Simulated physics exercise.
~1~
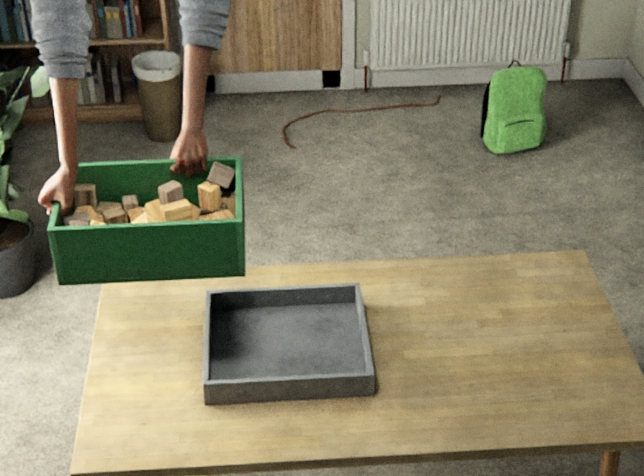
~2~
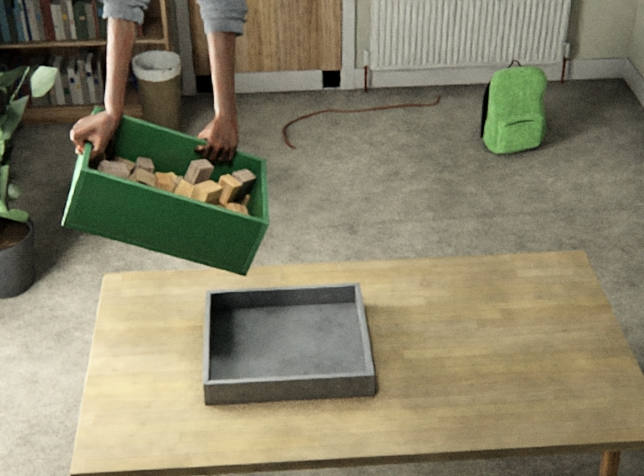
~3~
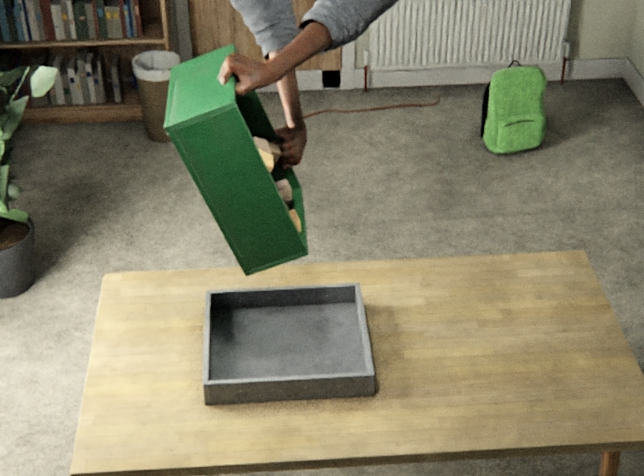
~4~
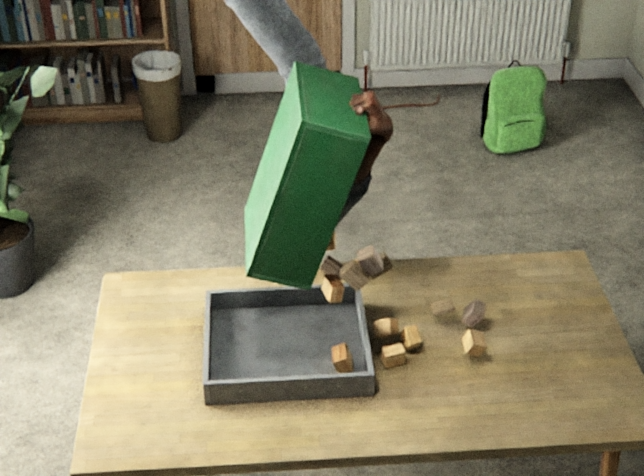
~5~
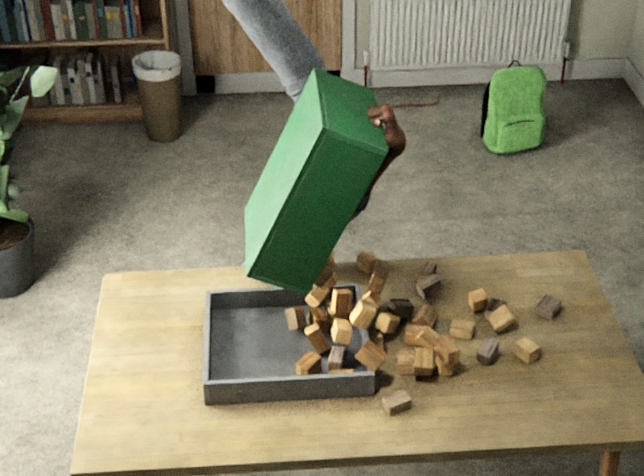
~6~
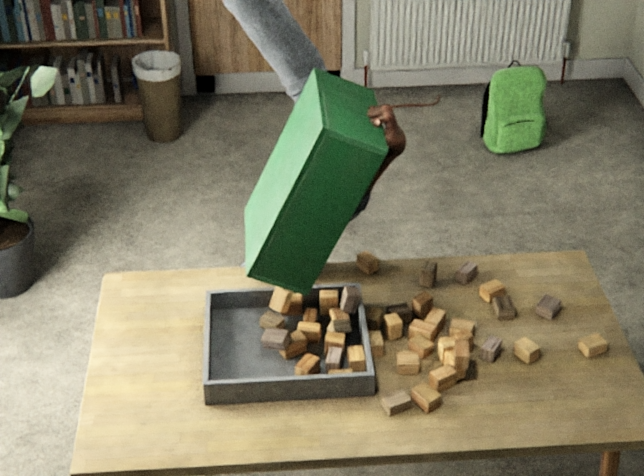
In a carpeted room with a bookcase and radiator, a person's hands lift and tip a green box of wooden blocks over a shallow grey tray on a table; the blocks tumble out, some landing in the tray and more scattering across the tabletop to its right.
